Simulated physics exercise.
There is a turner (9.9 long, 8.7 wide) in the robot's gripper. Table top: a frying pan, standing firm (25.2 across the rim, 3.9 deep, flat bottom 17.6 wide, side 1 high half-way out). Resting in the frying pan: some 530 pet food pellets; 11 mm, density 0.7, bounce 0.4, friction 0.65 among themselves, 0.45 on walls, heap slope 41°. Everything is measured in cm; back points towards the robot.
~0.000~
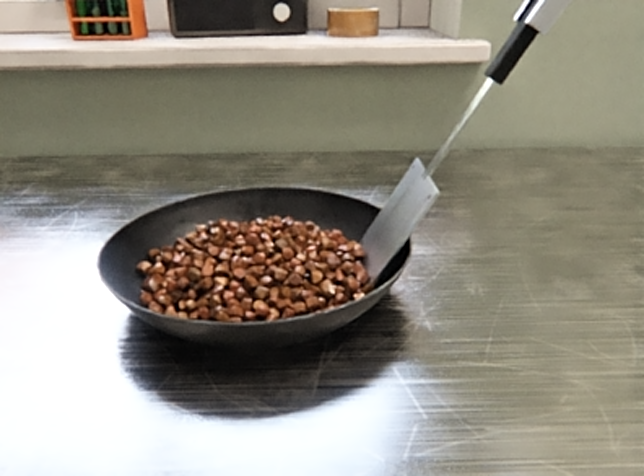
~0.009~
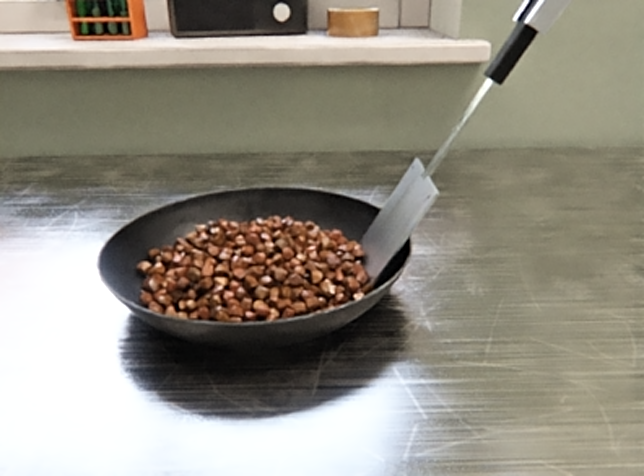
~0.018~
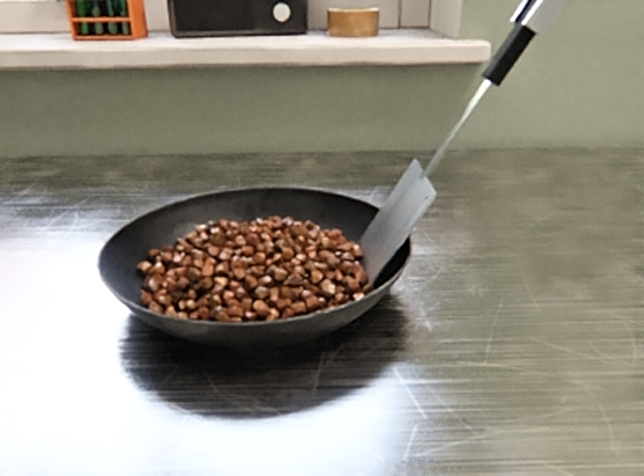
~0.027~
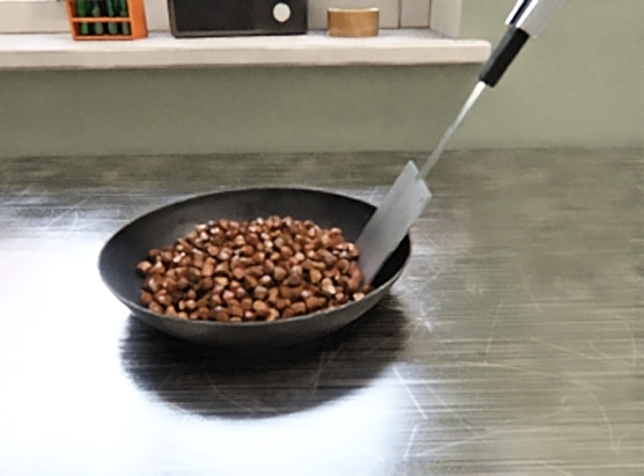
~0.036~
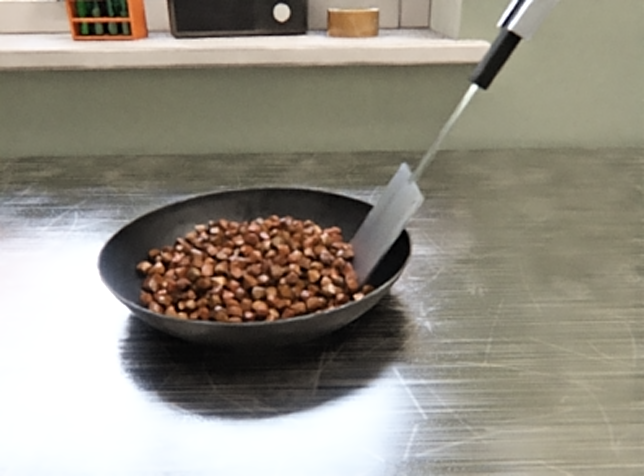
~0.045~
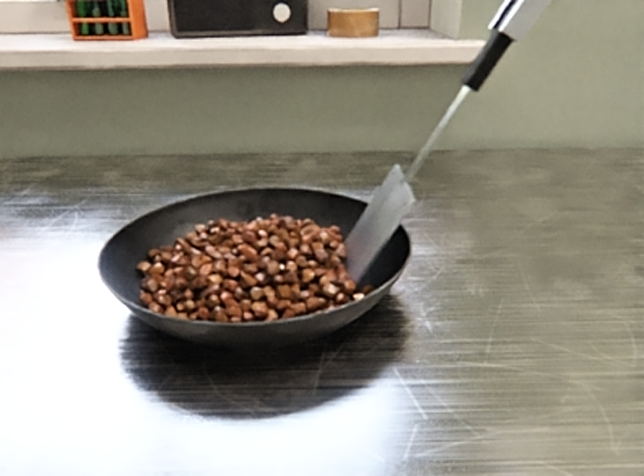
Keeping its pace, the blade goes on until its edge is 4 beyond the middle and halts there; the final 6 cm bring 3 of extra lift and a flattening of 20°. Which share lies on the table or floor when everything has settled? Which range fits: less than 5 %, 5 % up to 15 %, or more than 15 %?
The range that fits is less than 5 %.
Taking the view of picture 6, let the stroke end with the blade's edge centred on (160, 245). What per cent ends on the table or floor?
Close to 25 per cent finishes on the table or floor.
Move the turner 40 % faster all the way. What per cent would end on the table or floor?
5 per cent, about.
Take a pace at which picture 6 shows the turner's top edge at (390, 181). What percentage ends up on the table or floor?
Expect about 10 per cent there.
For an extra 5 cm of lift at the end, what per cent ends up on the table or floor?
5 per cent.
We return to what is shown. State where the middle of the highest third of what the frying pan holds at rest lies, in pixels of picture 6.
The middle lies somewhere around (164, 245).
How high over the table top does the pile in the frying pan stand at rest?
Roughly 5.5 centimetres.
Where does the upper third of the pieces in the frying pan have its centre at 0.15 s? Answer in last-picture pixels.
I'd say close to (191, 247).
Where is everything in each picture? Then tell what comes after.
In the first frame, turner top edge at (427, 174), sloping 59°; upper third of the load around (261, 258), from x 145 to 370, top at y 220; 530 in the frying pan.
In the second frame, turner top edge at (427, 174), sloping 59°; upper third of the load around (261, 259), from x 145 to 370, top at y 220.
In the third frame, turner top edge at (425, 175), sloping 59°; upper third of the load around (262, 259), from x 145 to 370, top at y 220.
In the fourth frame, turner top edge at (420, 177), sloping 59°; upper third of the load around (265, 258), from x 145 to 370, top at y 220.
In the fifth frame, turner top edge at (413, 179), sloping 59°; upper third of the load around (266, 256), from x 145 to 370, top at y 220.
In the sixth frame, turner top edge at (405, 180), sloping 59°; upper third of the load around (264, 255), from x 145 to 370, top at y 220; 530 in the frying pan.
After 0.10 s, sloping 59°, highest piece 5 above the table; 530 in the frying pan.
After 0.15 s, sloping 50°, highest piece 5 above the table; 529 in the frying pan, 1 on the blade or in flight.
After 0.38 s, sloping 39°, highest piece 5 above the table; 518 in the frying pan, 12 on the table or floor.
After 1.43 s, sloping 39°, highest piece 5 above the table; 518 in the frying pan, 12 on the table or floor.
At rest, 518 in the frying pan, 12 on the table or floor. That is 2 % on the table or floor.
